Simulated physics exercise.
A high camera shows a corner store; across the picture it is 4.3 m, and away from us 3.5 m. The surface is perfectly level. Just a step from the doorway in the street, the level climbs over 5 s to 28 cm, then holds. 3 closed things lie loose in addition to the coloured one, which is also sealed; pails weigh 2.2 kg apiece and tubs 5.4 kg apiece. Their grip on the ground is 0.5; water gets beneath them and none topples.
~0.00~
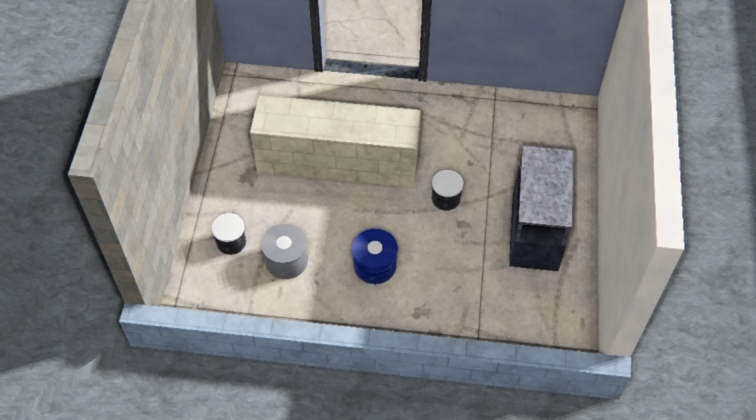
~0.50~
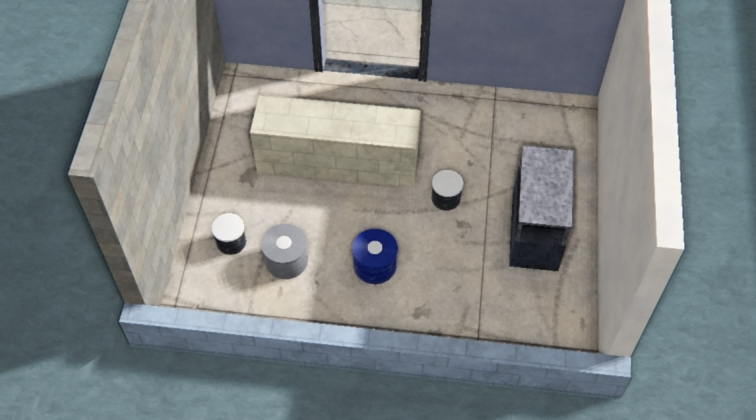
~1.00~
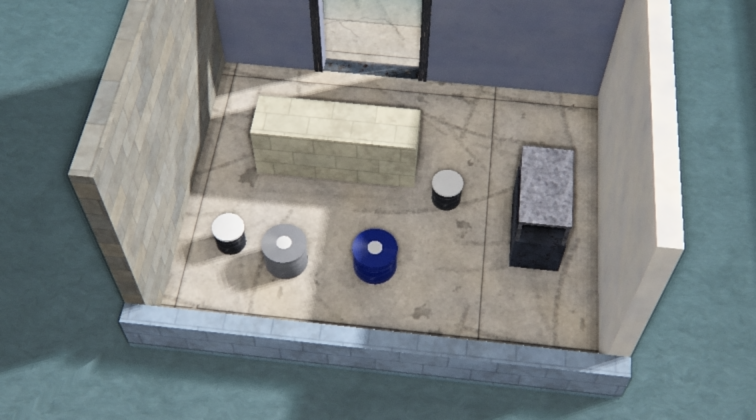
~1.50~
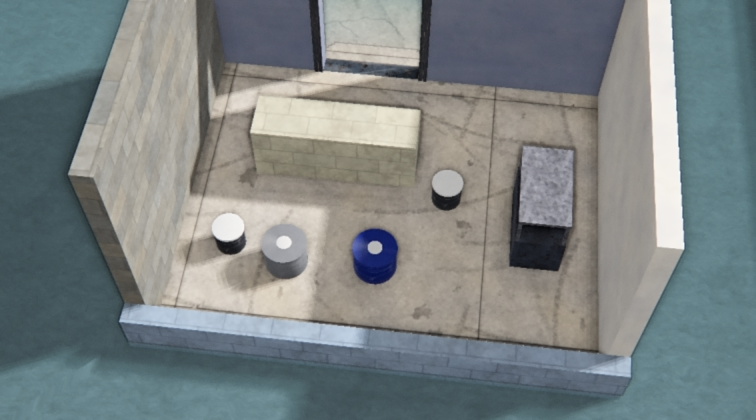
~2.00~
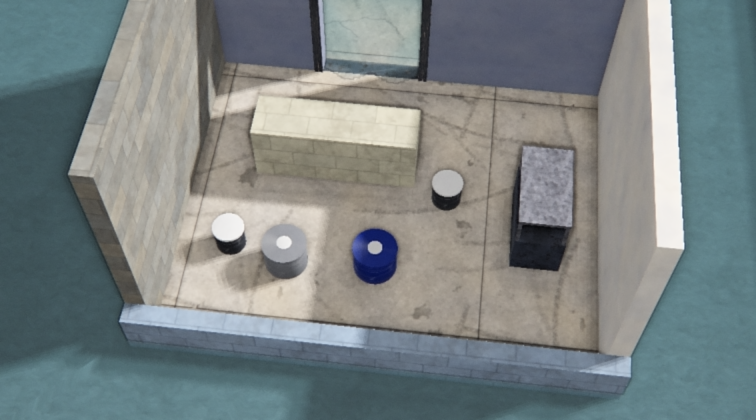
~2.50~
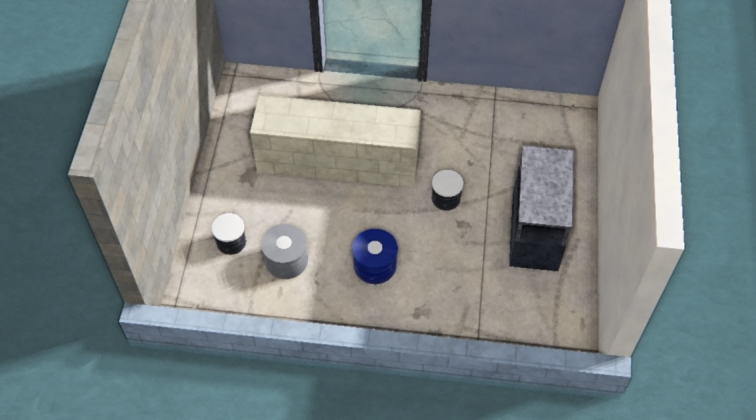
The video shows a corner store from above as greenish water spreads over the street around it, then covers the doorway and reaches the floor just inside, while the blue tub and the other objects stay still.
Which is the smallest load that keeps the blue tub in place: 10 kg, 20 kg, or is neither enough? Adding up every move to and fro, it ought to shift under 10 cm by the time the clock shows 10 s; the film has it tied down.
Pick: The bigger mass.
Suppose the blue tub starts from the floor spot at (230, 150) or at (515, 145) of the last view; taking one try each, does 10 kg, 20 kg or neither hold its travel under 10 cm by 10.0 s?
In order: Both fall short; both fall short.
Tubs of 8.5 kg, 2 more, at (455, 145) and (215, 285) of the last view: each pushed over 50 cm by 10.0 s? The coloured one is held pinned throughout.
Above the mark, then above the mark.
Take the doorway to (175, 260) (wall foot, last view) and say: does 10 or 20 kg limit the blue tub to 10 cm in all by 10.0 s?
Result: Nothing offered works.
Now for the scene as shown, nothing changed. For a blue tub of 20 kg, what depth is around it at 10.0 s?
Close to 6 cm deep.
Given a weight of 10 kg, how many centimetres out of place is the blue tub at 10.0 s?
Roughly 30 cm.
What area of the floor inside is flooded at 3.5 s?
Somewhere about 2.0 m2, give or take.
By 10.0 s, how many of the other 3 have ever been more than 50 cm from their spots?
The total is 1.
After 3.5 s the blue tub would be 0 cm from its start with 10 kg and 0 cm from its start with 20 kg; 0 cm of water round it then.
After 4.5 s the blue tub would be 0 cm from its start with 10 kg and 0 cm from its start with 20 kg; 0 cm of water round it then.
After 7.0 s the blue tub would be 0 cm from its start with 10 kg and 0 cm from its start with 20 kg; 0 cm of water round it then.
After 10.0 s the blue tub would be 26 cm from its start with 10 kg and 0 cm from its start with 20 kg; 6 cm of water round it then.
